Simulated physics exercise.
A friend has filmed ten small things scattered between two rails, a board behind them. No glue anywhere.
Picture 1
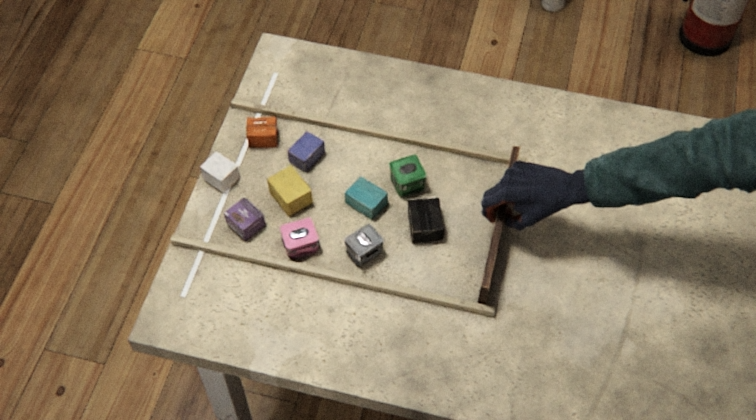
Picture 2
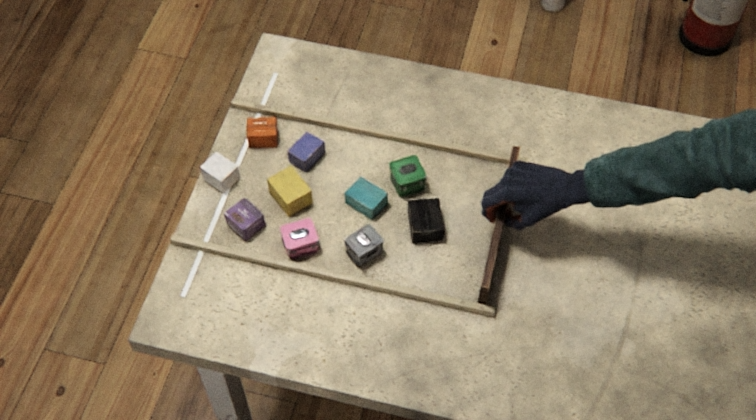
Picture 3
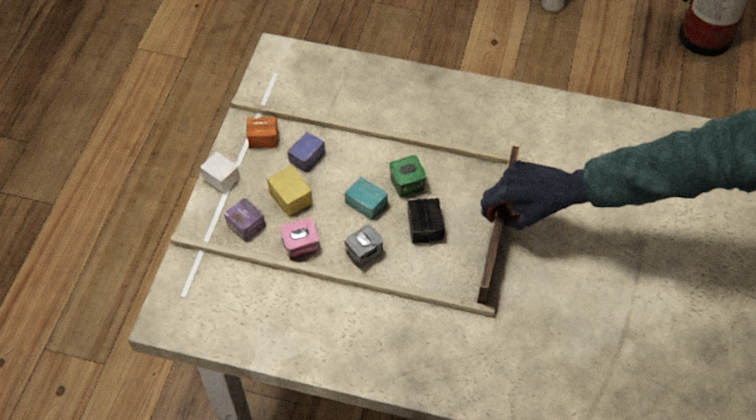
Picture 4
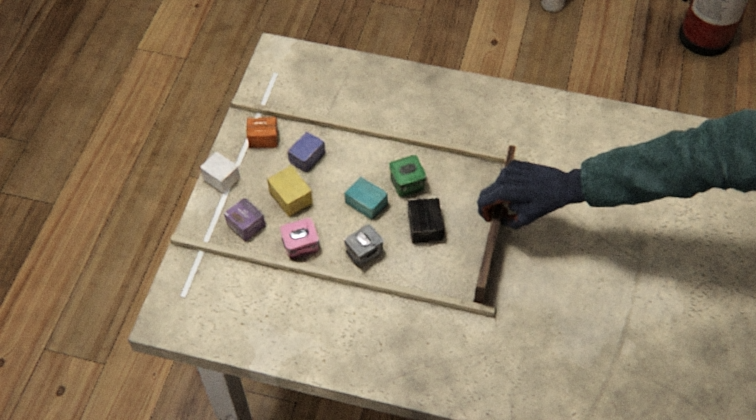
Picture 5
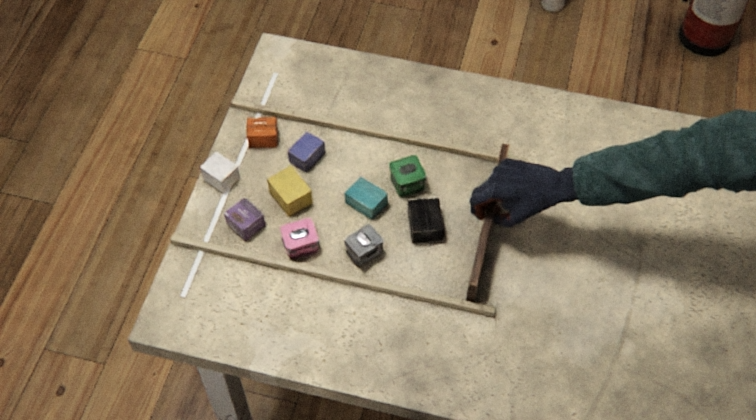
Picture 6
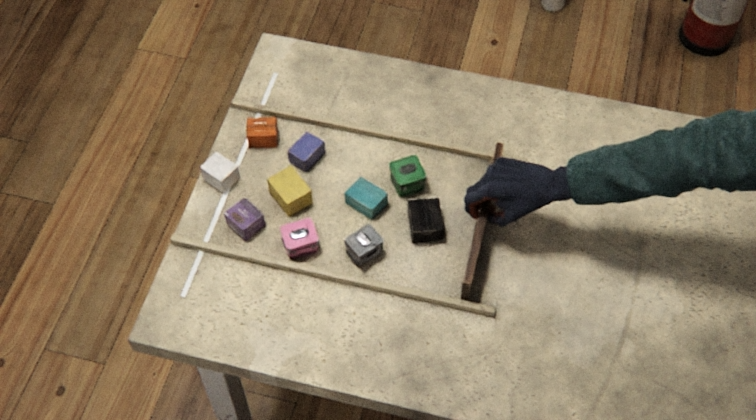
The clip opens on ten small coloured blocks and boxes scattered between two rails on a pale tabletop, with a dark-gloved hand gripping a wooden board at the right. The hand holds the board almost still at first, then slides it slightly left toward the objects, which stay in place.
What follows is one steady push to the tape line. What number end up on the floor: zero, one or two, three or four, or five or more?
In the end the number that fall off is five or more.
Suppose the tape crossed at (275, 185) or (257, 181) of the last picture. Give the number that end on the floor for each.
The counts: 2 and 4.
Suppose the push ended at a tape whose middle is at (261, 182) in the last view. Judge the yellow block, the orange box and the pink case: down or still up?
The yellow block is lost, the orange box falls, the pink case stays on.
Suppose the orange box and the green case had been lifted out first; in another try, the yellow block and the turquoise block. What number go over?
First 5, then 5.
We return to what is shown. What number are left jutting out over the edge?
The number is 0.
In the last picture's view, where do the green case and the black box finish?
About (233, 132), and the other about (216, 173).
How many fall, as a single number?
Exactly 7.
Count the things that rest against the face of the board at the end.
3 of them.
Soon after, none off yet; white block at rest near (220, 173); orange box at rest near (262, 133); purple box at rest near (245, 219).
At rest, the number that fall off is five or more; fallen, turquoise block, pink case, blue block, yellow block, purple box, orange box and white block.
